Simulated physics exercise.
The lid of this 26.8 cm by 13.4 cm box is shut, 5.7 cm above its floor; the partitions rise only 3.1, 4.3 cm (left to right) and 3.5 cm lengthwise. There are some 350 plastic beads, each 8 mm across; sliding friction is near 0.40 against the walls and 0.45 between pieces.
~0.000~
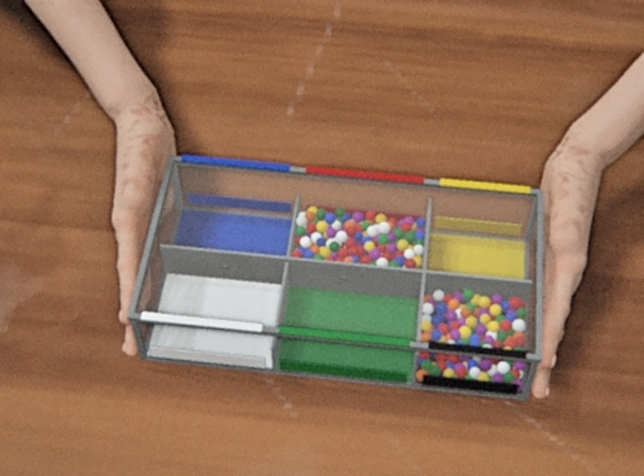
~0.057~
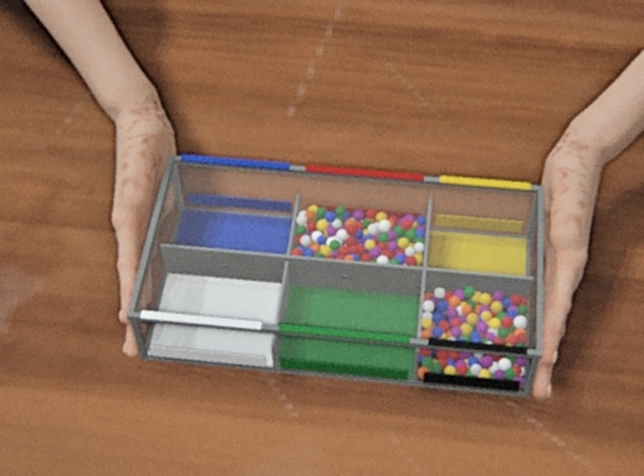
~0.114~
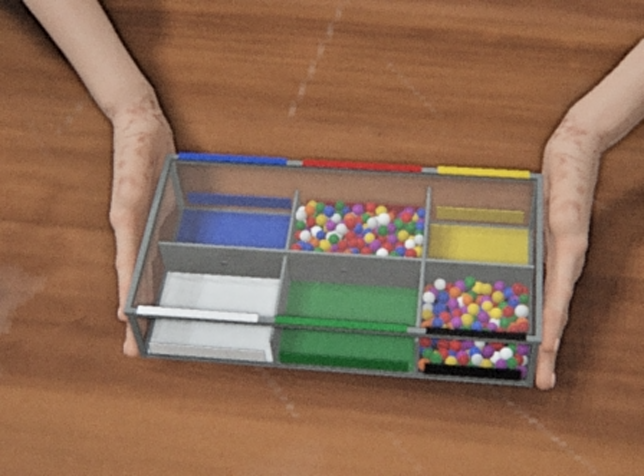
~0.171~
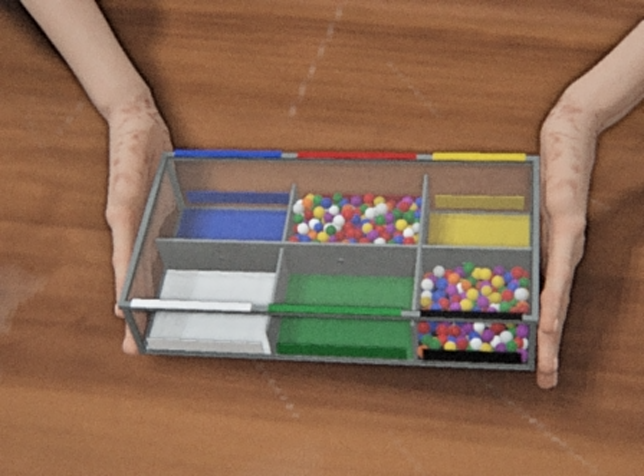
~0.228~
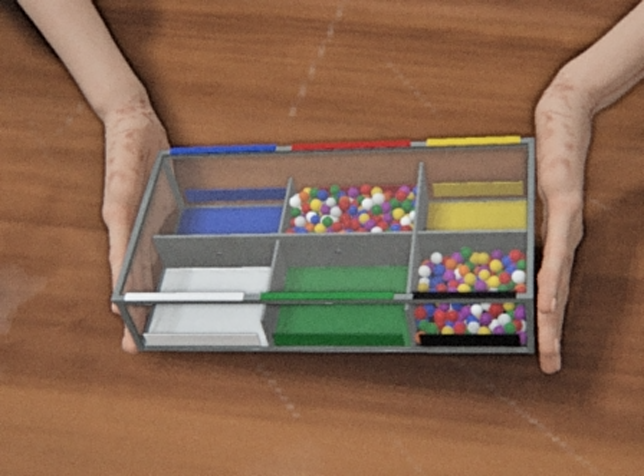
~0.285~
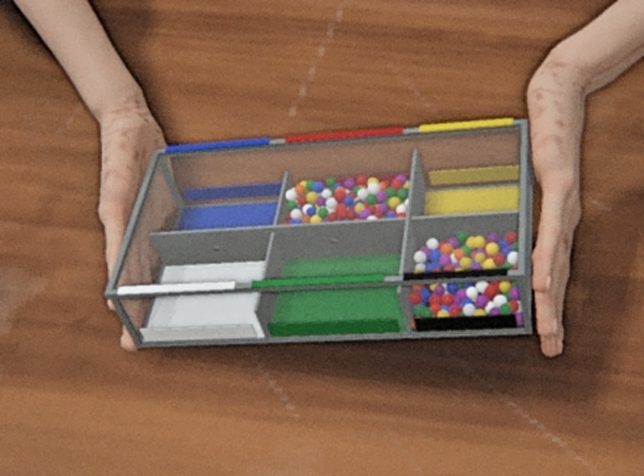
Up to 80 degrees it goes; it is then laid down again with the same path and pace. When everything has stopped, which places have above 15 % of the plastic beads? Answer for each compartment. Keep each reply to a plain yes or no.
Here goes: Red yes; blue yes; green no; yellow no; white no; black yes.
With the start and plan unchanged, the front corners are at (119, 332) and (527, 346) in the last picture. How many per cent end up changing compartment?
My guess is close to 30 per cent.
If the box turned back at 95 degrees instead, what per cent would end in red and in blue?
Shares: Red 15, blue 65, per cent.
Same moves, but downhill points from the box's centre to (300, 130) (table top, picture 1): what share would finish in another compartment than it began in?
Around 20 percent of them.
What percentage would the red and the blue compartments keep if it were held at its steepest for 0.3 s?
In per cent: Red 25, blue 45.
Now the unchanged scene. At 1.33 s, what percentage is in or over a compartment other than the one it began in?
Near 15 in a hundred.
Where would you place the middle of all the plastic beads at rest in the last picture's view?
Estimated resting centre: Around (311, 251).
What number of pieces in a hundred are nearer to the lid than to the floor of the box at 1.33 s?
30 per cent, give or take.
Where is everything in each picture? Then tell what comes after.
The first frame shows box tilt 0 degrees, front corners at (135, 315) and (536, 356); red 60 %, black 40 %.
The second frame shows box tilt 1 degrees, front corners at (134, 314) and (536, 352).
The third frame shows box tilt 4 degrees, front corners at (131, 309) and (536, 338), lowest corner left back.
The fourth frame shows box tilt 7 degrees, front corners at (125, 303) and (532, 317), lowest corner left back.
The fifth frame shows box tilt 11 degrees, front corners at (120, 298) and (526, 296), lowest corner left back.
The sixth frame shows box tilt 15 degrees, front corners at (113, 292) and (518, 272), lowest corner left back; red 60 %, black 40 %. Its pace works out near 65 degrees a second.
Then, at 1.33 s, tilt 80 degrees; red 50 %, blue 10 %, black 40 %.
After 2.03 s, tilt 36 degrees; red 30 %, blue 40 %, black 25 %.
After 2.77 s, tilt 0 degrees; red 30 %, blue 40 %, black 25 %.
At rest (3.3 s), red 30 %, blue 40 %, green 0 %, yellow 0 %, white 0 %, black 25 %.
